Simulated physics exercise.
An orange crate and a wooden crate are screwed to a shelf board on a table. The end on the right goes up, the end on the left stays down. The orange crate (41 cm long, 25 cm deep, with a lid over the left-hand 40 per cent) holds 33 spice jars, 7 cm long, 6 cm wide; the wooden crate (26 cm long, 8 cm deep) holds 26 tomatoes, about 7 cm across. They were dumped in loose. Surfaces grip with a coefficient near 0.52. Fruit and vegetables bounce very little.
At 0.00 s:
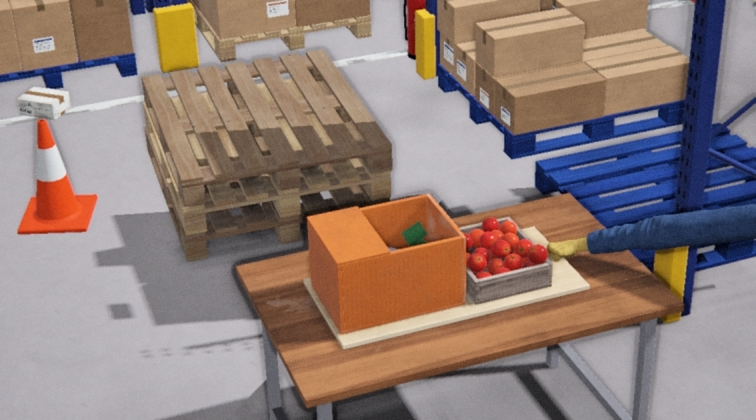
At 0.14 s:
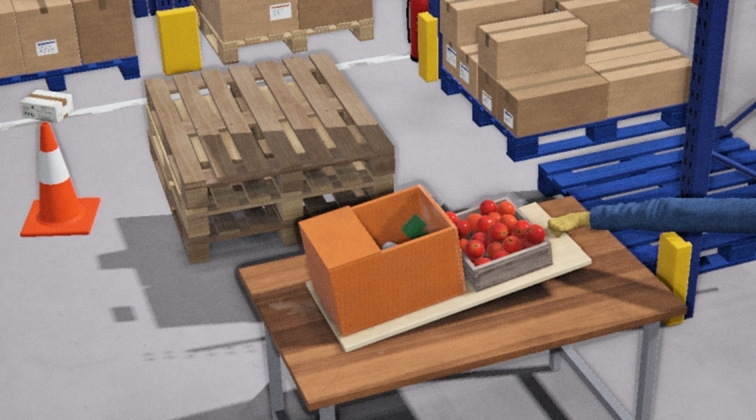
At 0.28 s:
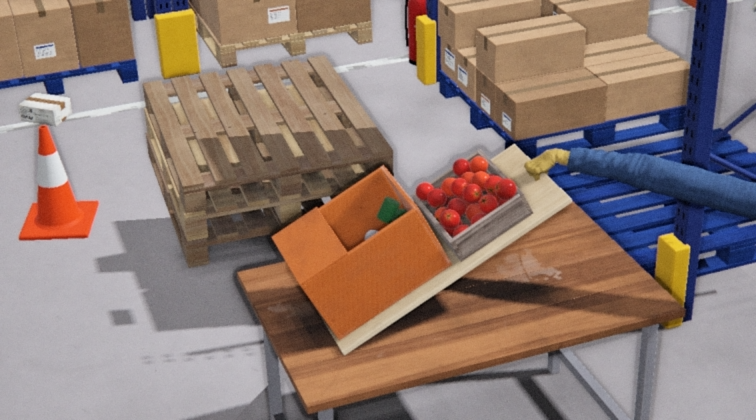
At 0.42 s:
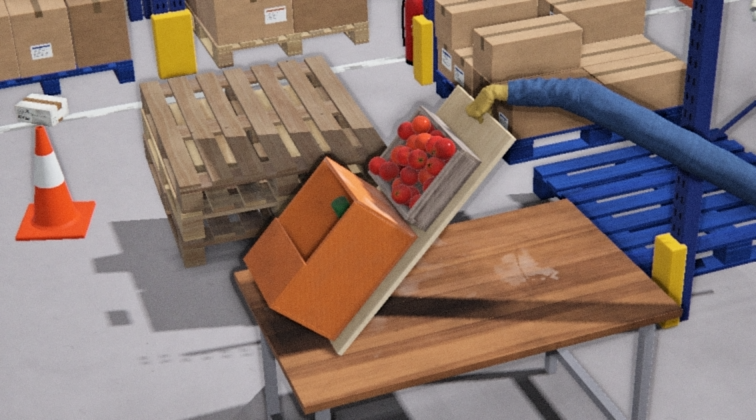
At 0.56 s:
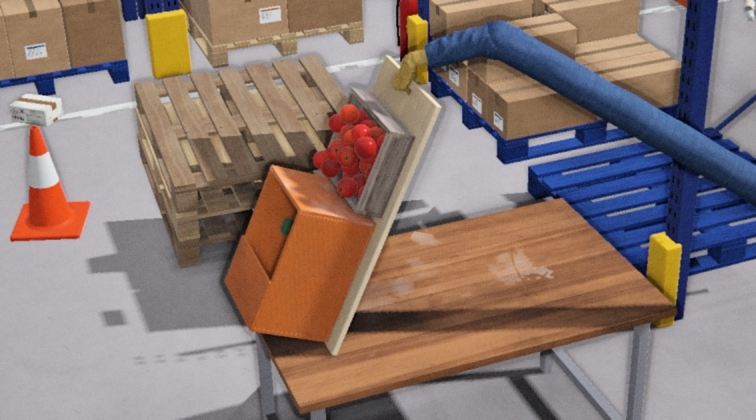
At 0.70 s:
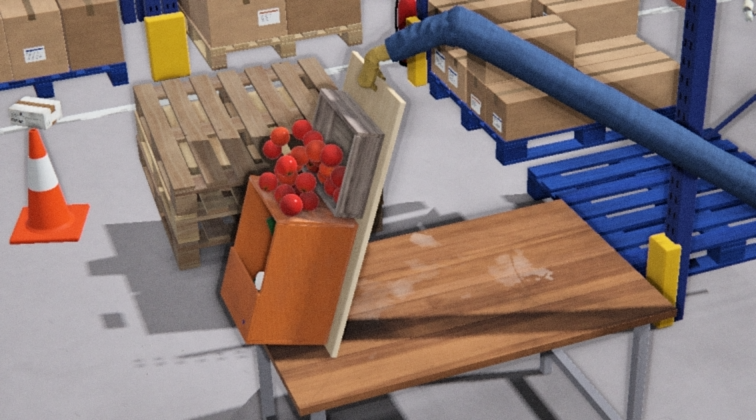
A gloved hand raises the right end of a board on a wooden table, tilting it steeply with a partly covered orange crate and a wooden crate attached, and red tomatoes tumble out of the wooden crate above the orange one.
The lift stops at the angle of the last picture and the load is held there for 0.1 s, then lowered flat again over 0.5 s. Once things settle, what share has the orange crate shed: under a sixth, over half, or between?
Under a sixth of the spice jars leave the orange crate.
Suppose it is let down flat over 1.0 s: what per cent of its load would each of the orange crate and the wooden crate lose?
Then orange crate 0, wooden crate 70 per cent.
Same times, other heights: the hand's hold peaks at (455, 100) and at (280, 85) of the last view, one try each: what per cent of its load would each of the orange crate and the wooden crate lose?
Orange crate 0 then 10, wooden crate 30 then 100 per cent.
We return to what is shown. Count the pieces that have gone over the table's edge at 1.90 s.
About 16.
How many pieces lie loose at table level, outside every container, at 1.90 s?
About 3.
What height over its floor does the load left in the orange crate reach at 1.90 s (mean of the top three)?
About 16 cm.
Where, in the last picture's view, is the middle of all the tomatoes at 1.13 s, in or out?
Around (284, 244).
After 0.89 s, tilt 67°; the orange crate has all 33 and the wooden crate is down by 20 of 26.
After 1.13 s, tilt 20°; the orange crate has all 33 and the wooden crate is down by 21 of 26.
After 1.47 s, tilt 0°; the orange crate has all 33 and the wooden crate is down by 21 of 26.
When it is over (at 1.90 s), the orange crate has all 33 and the wooden crate is down by 21 of 26. Asked share, 0 of 33, 0 per cent.
